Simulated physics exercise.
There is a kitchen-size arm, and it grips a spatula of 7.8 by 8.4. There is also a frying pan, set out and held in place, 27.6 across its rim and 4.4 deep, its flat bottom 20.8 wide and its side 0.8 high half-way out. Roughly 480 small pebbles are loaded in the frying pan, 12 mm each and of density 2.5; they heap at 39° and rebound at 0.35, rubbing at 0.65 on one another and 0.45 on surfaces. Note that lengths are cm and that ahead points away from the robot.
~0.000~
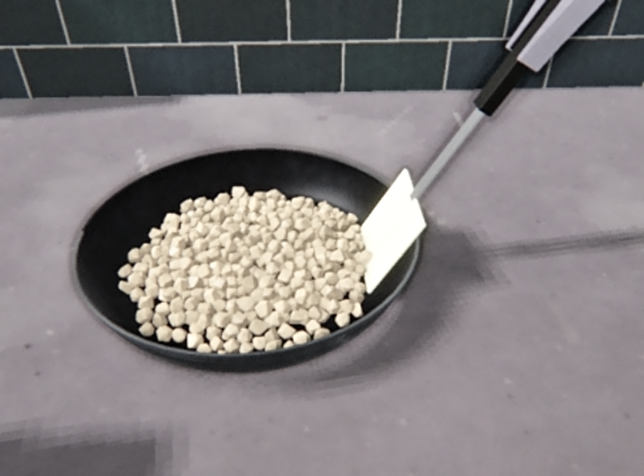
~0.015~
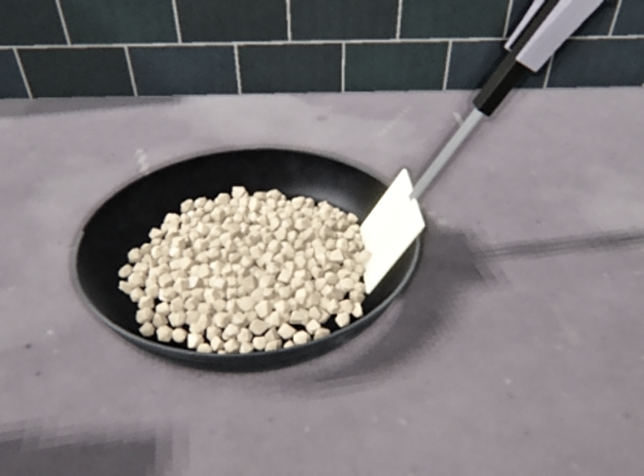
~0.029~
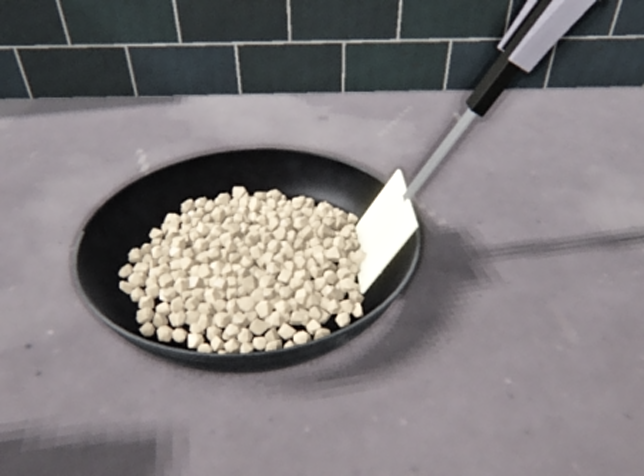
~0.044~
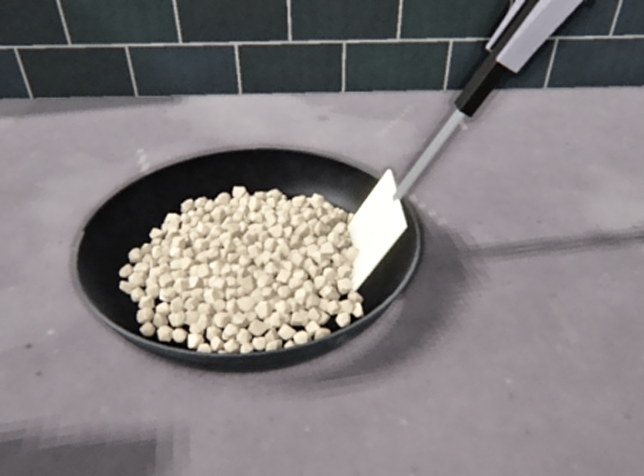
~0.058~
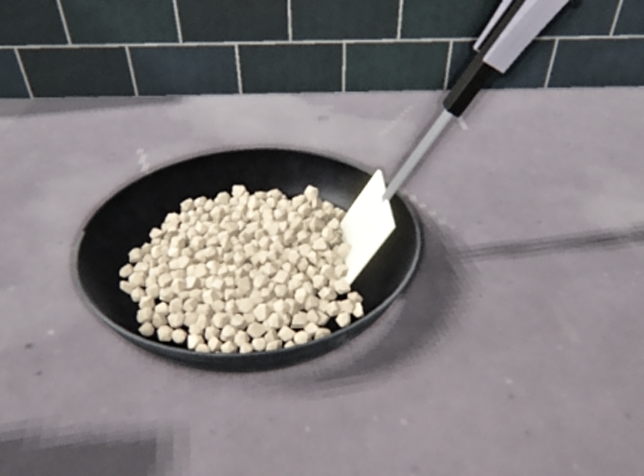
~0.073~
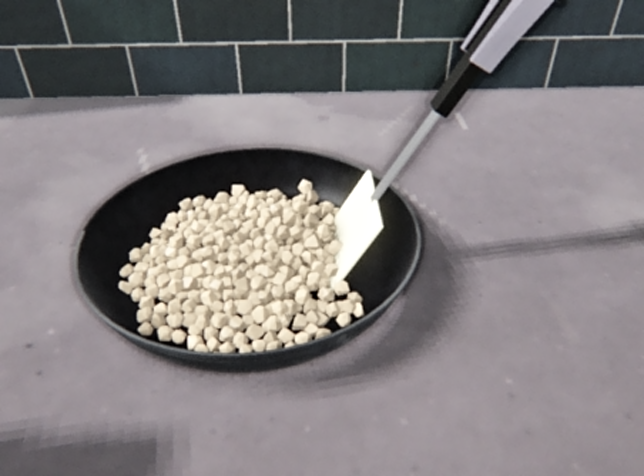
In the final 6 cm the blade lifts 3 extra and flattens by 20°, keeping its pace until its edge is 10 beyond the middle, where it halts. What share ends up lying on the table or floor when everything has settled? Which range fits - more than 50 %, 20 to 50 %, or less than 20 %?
The range that fits is less than 20 %.
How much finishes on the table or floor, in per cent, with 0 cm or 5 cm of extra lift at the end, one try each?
First try around 5 percent, second try around 20 percent.
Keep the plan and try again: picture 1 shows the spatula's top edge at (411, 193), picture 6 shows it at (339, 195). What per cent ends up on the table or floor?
Some 25 percent ends up on the table or floor.
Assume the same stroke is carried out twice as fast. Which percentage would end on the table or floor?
Roughly 30 per cent, I'd say.
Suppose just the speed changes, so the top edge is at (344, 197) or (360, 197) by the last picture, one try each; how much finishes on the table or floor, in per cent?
Close to 30 per cent in the first try and close to 20 per cent in the second.
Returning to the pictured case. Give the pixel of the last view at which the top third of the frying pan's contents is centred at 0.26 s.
The middle sits at approx. (154, 231).
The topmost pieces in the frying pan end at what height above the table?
Close to 6.5 centimetres high.
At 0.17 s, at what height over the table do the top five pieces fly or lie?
I'd put it close to 5 cm.
After 0.17 s, sloping 60°, highest piece 5 above the table; 476 in the frying pan.
After 0.26 s, sloping 54°, highest piece 7 above the table; 476 in the frying pan.
After 0.51 s, sloping 40°, highest piece 7 above the table; 426 in the frying pan, 46 on the table or floor, 4 on the blade or in flight.
After 1.56 s, sloping 40°, highest piece 6 above the table; 426 in the frying pan, 50 on the table or floor.
At rest, 426 in the frying pan, 50 on the table or floor. That is 11 % on the table or floor.
